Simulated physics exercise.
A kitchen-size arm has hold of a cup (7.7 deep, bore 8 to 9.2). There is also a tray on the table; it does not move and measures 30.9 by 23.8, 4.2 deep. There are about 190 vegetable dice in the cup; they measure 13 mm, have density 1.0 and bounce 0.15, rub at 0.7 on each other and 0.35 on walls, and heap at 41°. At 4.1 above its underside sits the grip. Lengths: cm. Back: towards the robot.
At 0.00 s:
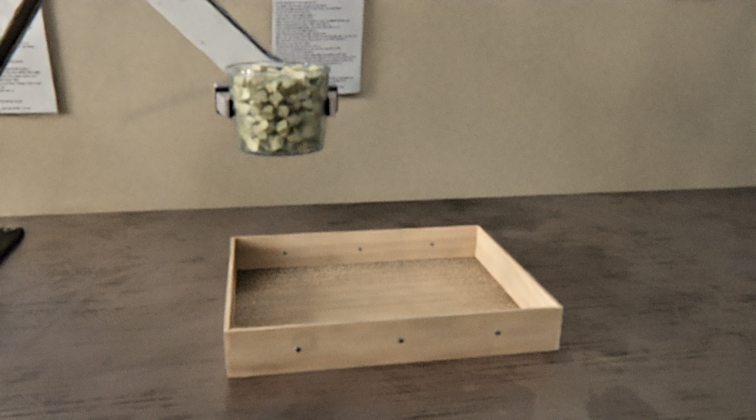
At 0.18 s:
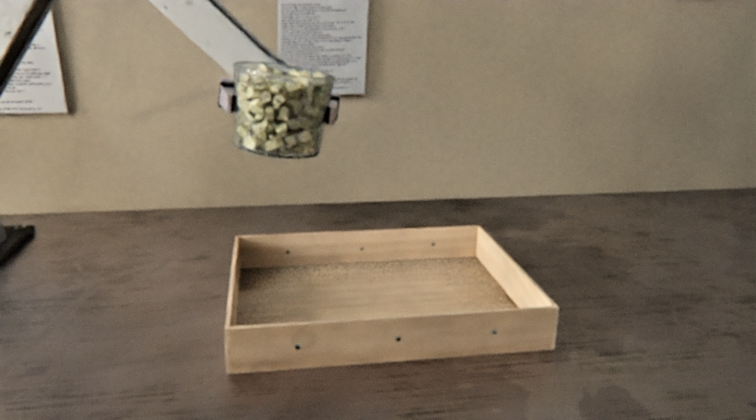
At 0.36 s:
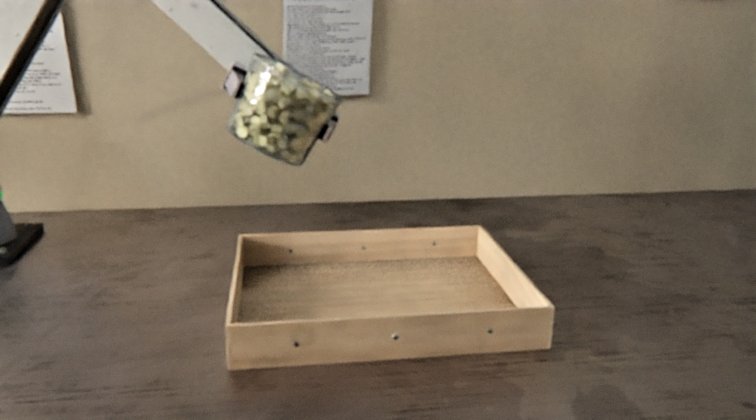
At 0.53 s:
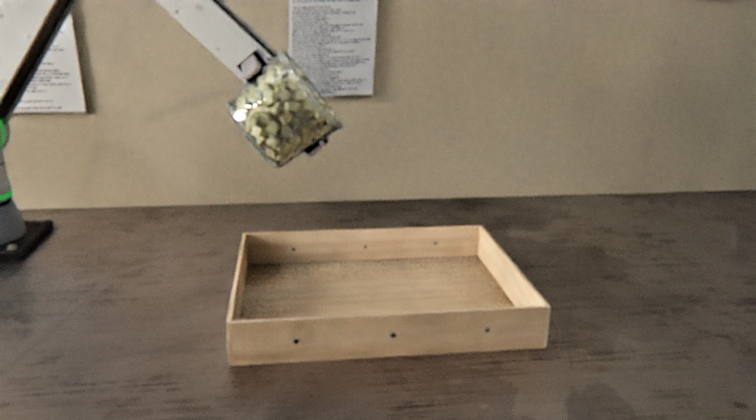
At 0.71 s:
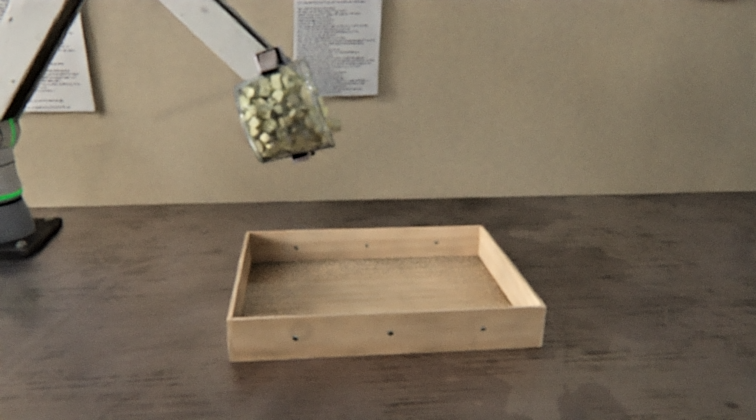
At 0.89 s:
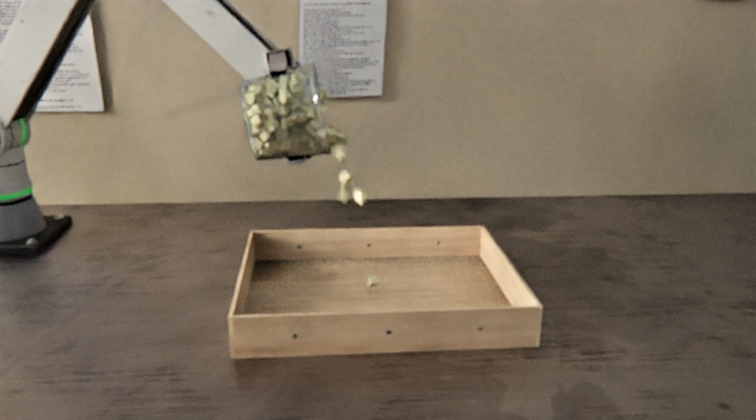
A robot arm held a clear cup full of pale vegetable dice above a wooden tray and tilted it steadily to the right, until a few pieces tumbled out toward the tray.
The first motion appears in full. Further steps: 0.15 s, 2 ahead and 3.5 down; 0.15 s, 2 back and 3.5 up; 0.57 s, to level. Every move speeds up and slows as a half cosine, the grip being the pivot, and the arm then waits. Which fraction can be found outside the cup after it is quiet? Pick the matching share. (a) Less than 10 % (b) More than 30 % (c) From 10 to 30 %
c.
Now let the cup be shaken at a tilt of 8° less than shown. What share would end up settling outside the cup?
In that case some 10 per cent.
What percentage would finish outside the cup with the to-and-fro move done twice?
I'd expect something close to 20 per cent.
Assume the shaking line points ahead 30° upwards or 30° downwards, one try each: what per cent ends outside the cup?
Estimates, in order: 50 % then 30 %.
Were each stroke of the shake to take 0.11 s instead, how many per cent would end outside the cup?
Estimate: Close to 20 percent.
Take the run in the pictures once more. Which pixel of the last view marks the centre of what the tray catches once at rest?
Roughly at (393, 288) in the last picture.
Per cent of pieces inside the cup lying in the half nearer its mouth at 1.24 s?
That share comes to roughly 50 percent.
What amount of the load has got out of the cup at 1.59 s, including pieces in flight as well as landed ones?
15 %.
By 1.24 s, tilted 79° forward, highest piece 25 above the table; 161 in the cup, 19 in the tray, 6 in flight or on a rim.
By 1.59 s, tilted 17° forward, highest piece 26 above the table; 155 in the cup, 31 in the tray.
By 1.96 s, level, highest piece 26 above the table; 155 in the cup, 31 in the tray.
By 3.01 s, level, highest piece 26 above the table; 155 in the cup, 31 in the tray.
Final count, 155 in the cup, 31 in the tray. That is 17 % outside the cup.
